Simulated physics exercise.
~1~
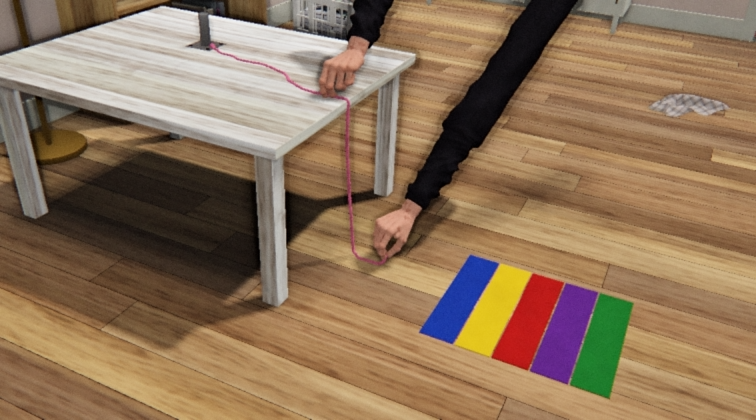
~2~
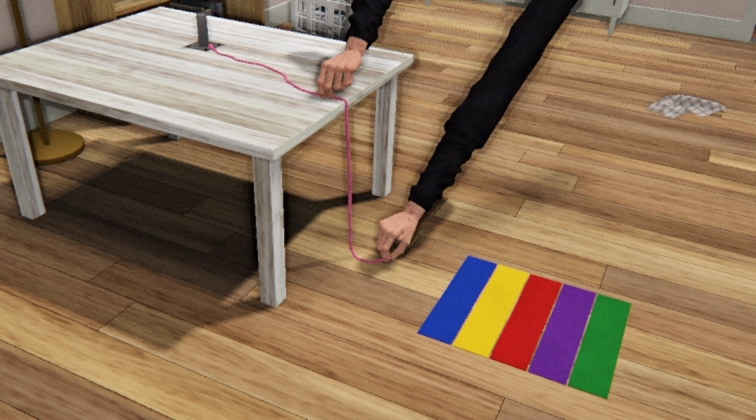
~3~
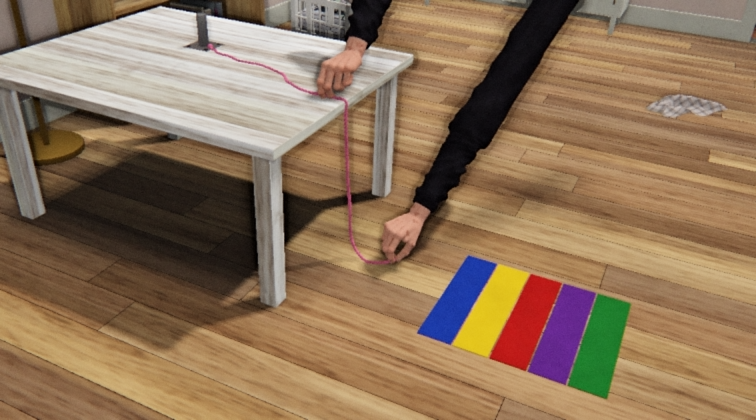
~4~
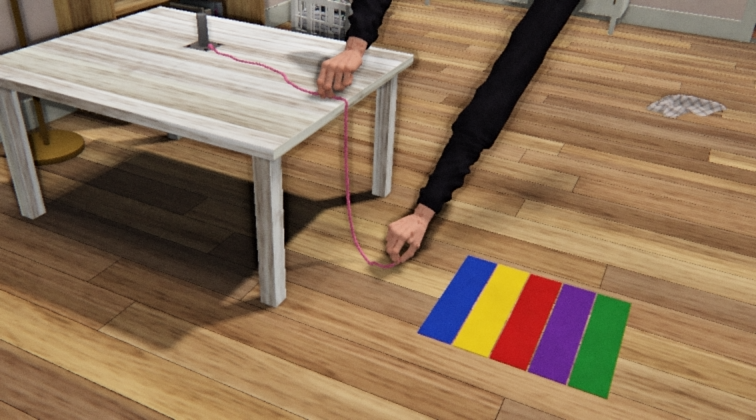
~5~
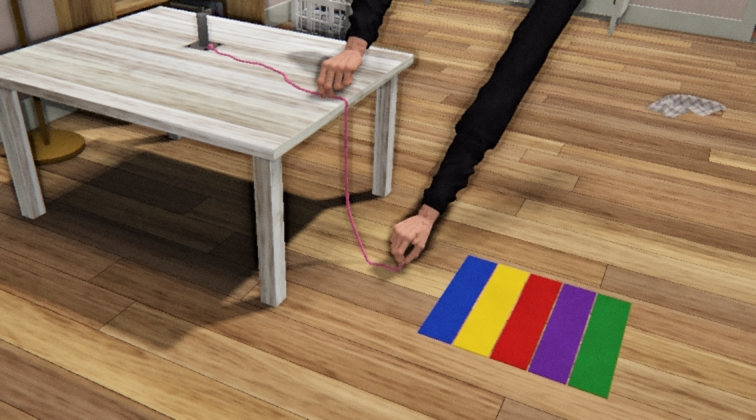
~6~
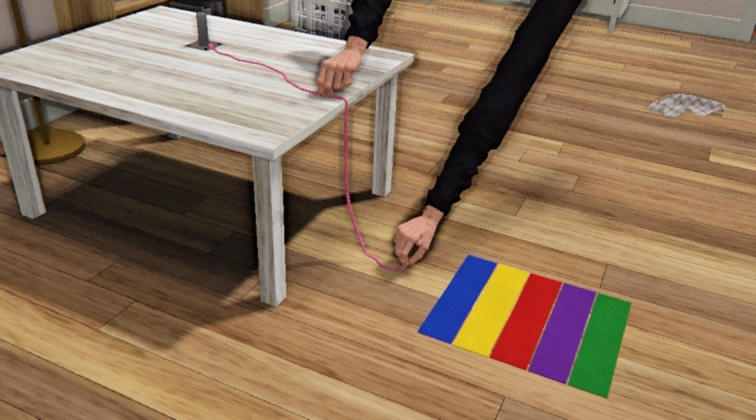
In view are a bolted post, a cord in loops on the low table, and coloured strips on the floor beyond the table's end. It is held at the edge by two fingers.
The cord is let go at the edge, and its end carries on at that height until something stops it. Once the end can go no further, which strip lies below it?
The yellow strip lies below it.
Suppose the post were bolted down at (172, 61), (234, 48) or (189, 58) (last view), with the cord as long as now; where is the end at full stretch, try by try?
Per try, approx.: (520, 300); (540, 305); (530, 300).
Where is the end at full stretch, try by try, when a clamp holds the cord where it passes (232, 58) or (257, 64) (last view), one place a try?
The two answers, in sequence: (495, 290) and (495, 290).
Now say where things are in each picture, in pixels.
The first picture shows end (386, 256); blue (446, 322); yellow (481, 334); red (517, 346); purple (556, 359); green (595, 372).
The second picture shows end (390, 258); cord through (223, 55) (269, 68) (302, 90) (347, 121) (350, 188) (351, 245).
The third picture shows end (395, 260).
The fourth picture shows end (399, 261); cord through (223, 55) (269, 68) (302, 90) (346, 121) (347, 187) (357, 245).
The fifth picture shows end (404, 262).
The sixth picture shows end (408, 263); cord through (223, 54) (269, 67) (302, 89) (346, 120) (346, 187) (362, 245).
Soon after, end near (435, 271); short of the strips.
After that, end near (476, 284); over blue.
At the stop, end near (500, 291); over yellow. The end stops over the yellow strip.
